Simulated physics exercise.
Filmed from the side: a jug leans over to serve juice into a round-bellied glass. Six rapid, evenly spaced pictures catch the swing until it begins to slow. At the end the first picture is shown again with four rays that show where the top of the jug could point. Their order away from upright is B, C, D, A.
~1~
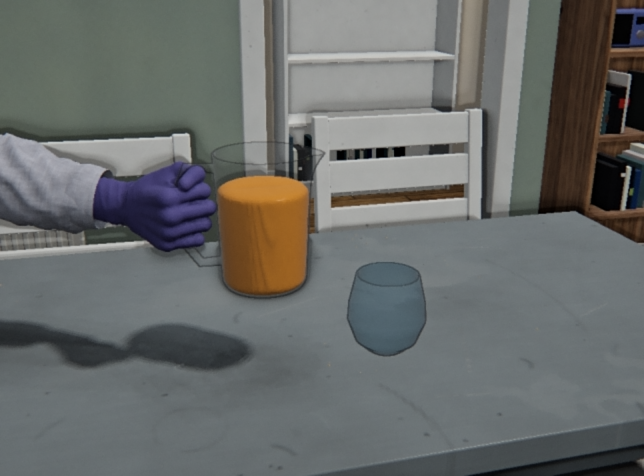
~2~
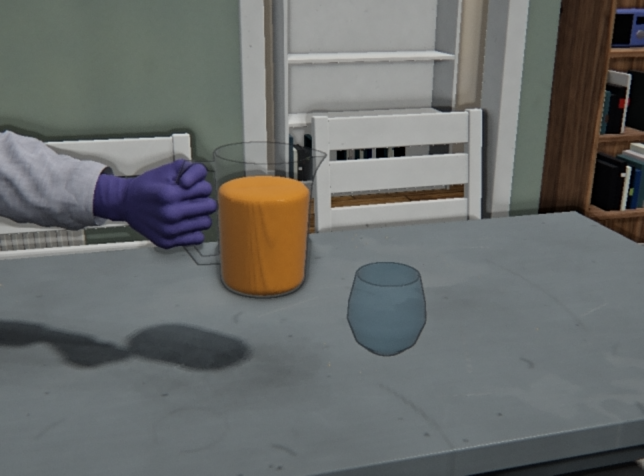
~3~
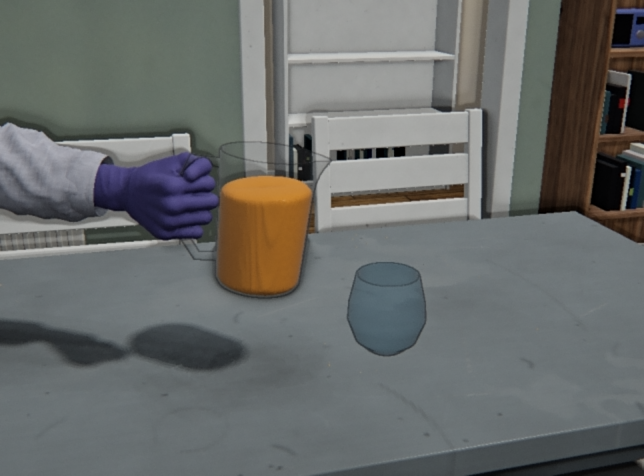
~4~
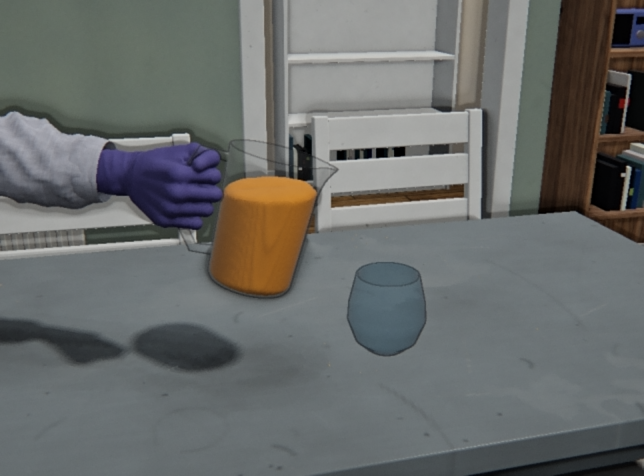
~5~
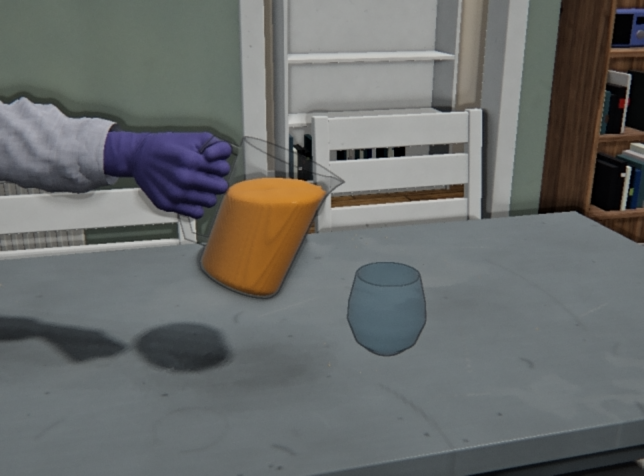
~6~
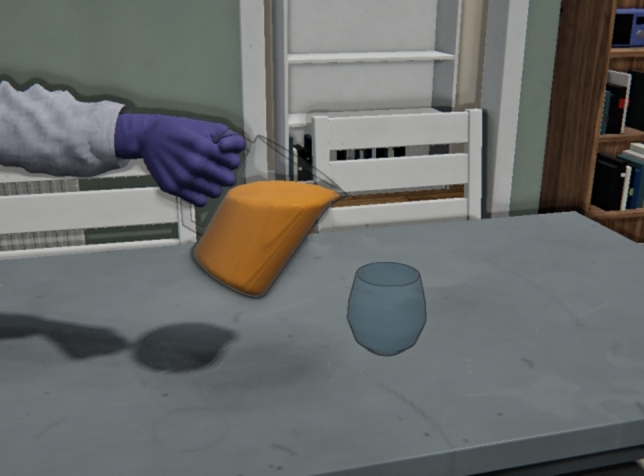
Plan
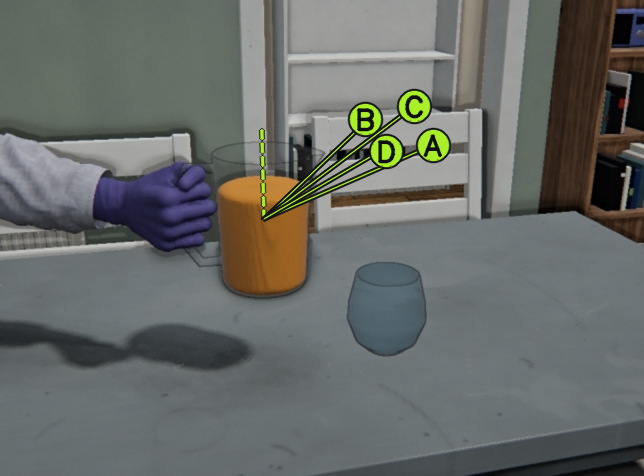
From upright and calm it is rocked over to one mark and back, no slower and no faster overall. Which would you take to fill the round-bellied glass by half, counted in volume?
Line D.
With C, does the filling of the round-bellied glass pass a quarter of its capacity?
Yes.
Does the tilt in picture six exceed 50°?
No.
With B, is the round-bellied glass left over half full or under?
Under half.
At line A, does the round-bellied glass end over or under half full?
Over.
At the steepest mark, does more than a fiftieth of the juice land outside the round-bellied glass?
No.
On the marked copy, A at (417, 151); B at (354, 132); C at (400, 116); D at (370, 156).
Choosing A, the round-bellied glass ends with about 76 % of what it can hold.
Choosing B, the round-bellied glass ends with about 19 % of what it can hold.
Choosing C, the round-bellied glass ends with about 33 % of what it can hold.
Choosing D, the round-bellied glass ends with about 53 % of what it can hold.
